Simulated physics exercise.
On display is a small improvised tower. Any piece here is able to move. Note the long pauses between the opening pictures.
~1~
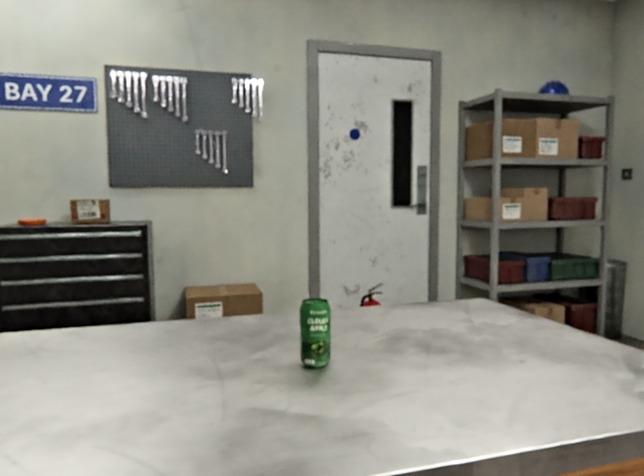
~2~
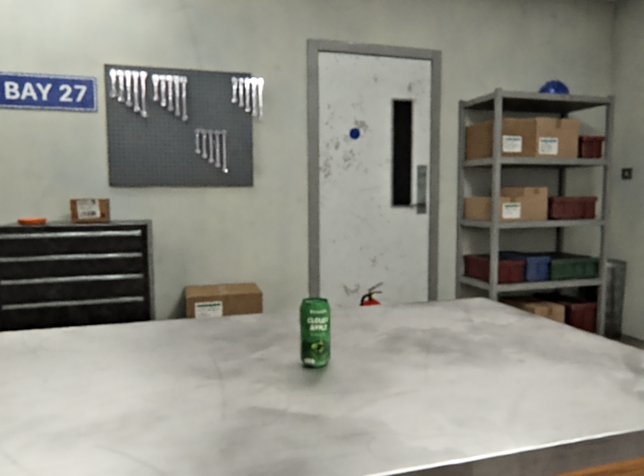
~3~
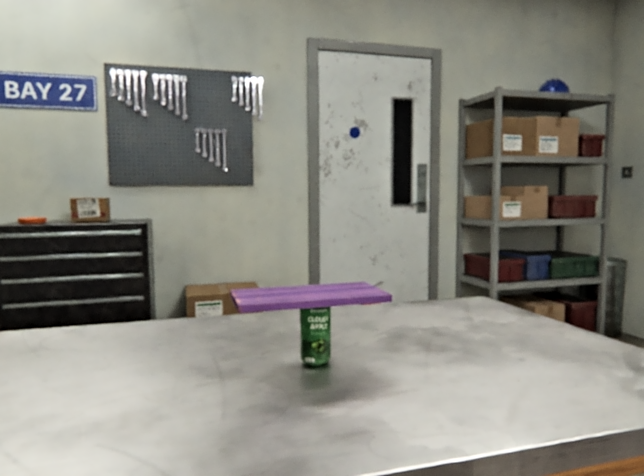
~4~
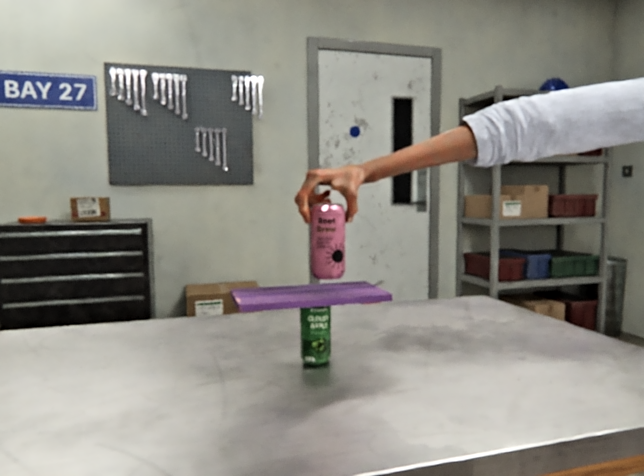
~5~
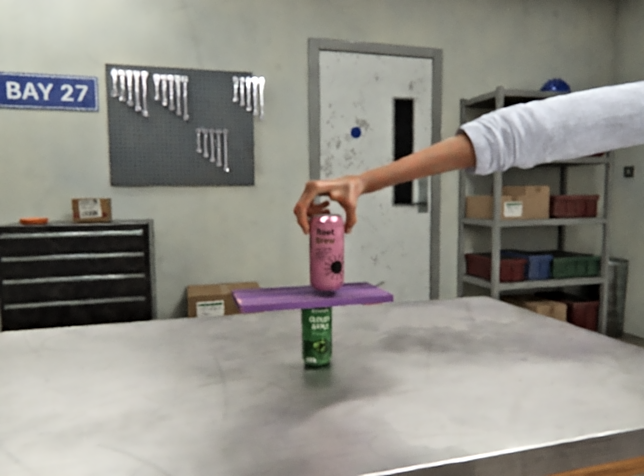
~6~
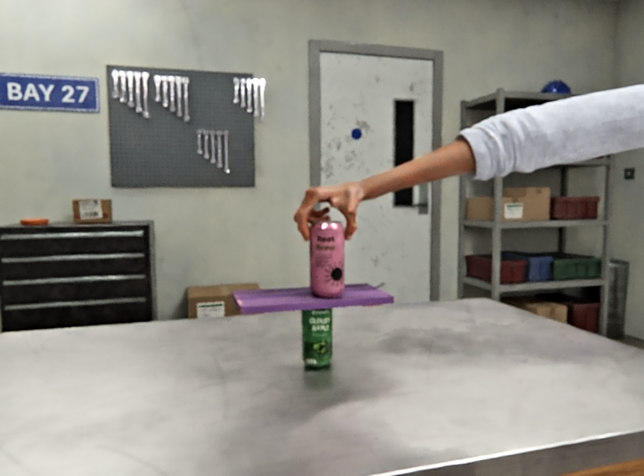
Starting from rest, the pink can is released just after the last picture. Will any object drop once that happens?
The stack is left undisturbed.
Then, 0.40 s past the last view, nothing moves.
Then, 1.10 s past the last view, pink can resting near (327, 259).
Finally, all 3 still in place. Final places as the last picture's camera would see them, pink can near (327, 259). The stack stays up.
